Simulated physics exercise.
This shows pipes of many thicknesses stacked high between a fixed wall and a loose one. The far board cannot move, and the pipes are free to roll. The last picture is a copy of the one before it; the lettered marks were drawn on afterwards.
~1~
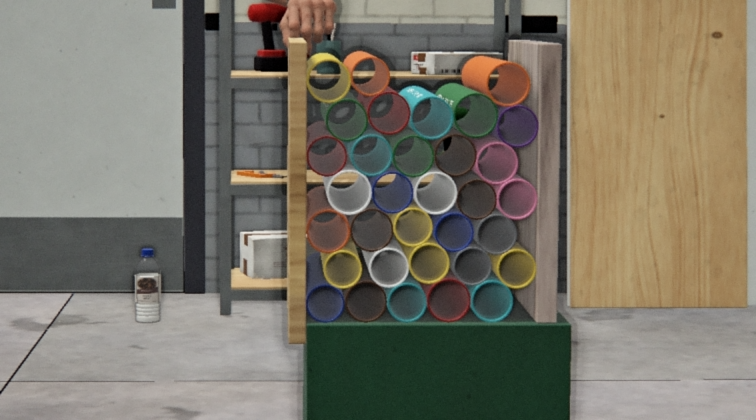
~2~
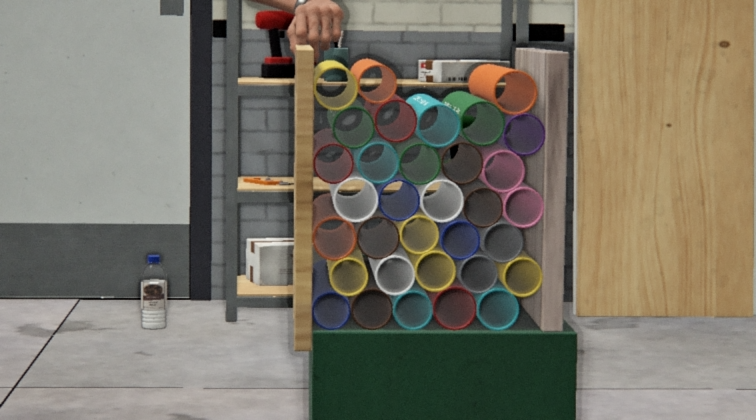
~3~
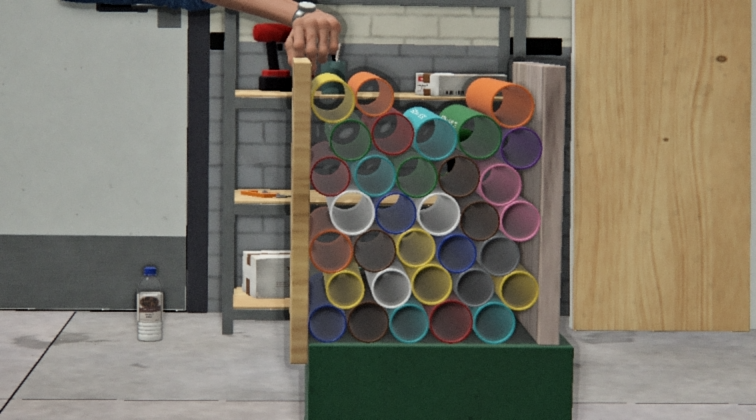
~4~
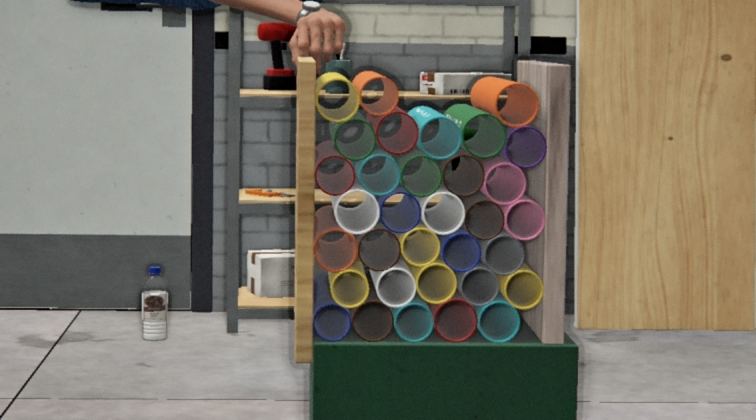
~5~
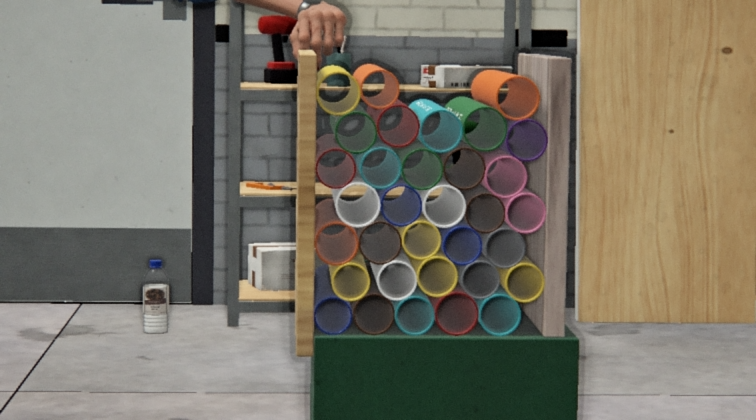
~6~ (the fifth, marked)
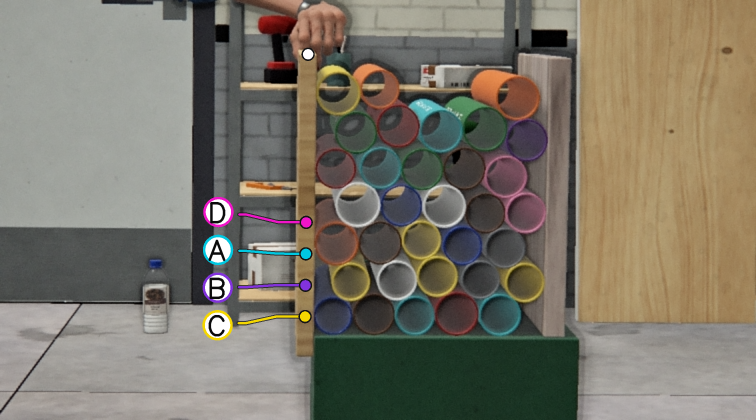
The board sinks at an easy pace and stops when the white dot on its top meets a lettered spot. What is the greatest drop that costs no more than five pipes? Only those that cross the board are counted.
Down to A.
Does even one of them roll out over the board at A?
Yes.
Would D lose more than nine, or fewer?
At D, fewer than nine.
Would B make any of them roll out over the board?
Yes, at B.
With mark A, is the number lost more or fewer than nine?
It loses fewer than nine.
On the marked copy, A at (306, 254); B at (306, 285); C at (305, 317); D at (306, 222); the white dot at (308, 54).
Taking A. A third of the way, top of the board (316, 138).
Two thirds of the way, top of the board (315, 232).
When it is over, top of the board (314, 253), four out over the board.
As for the rest, B more than five out over the board; C more than five out over the board; D four out over the board.
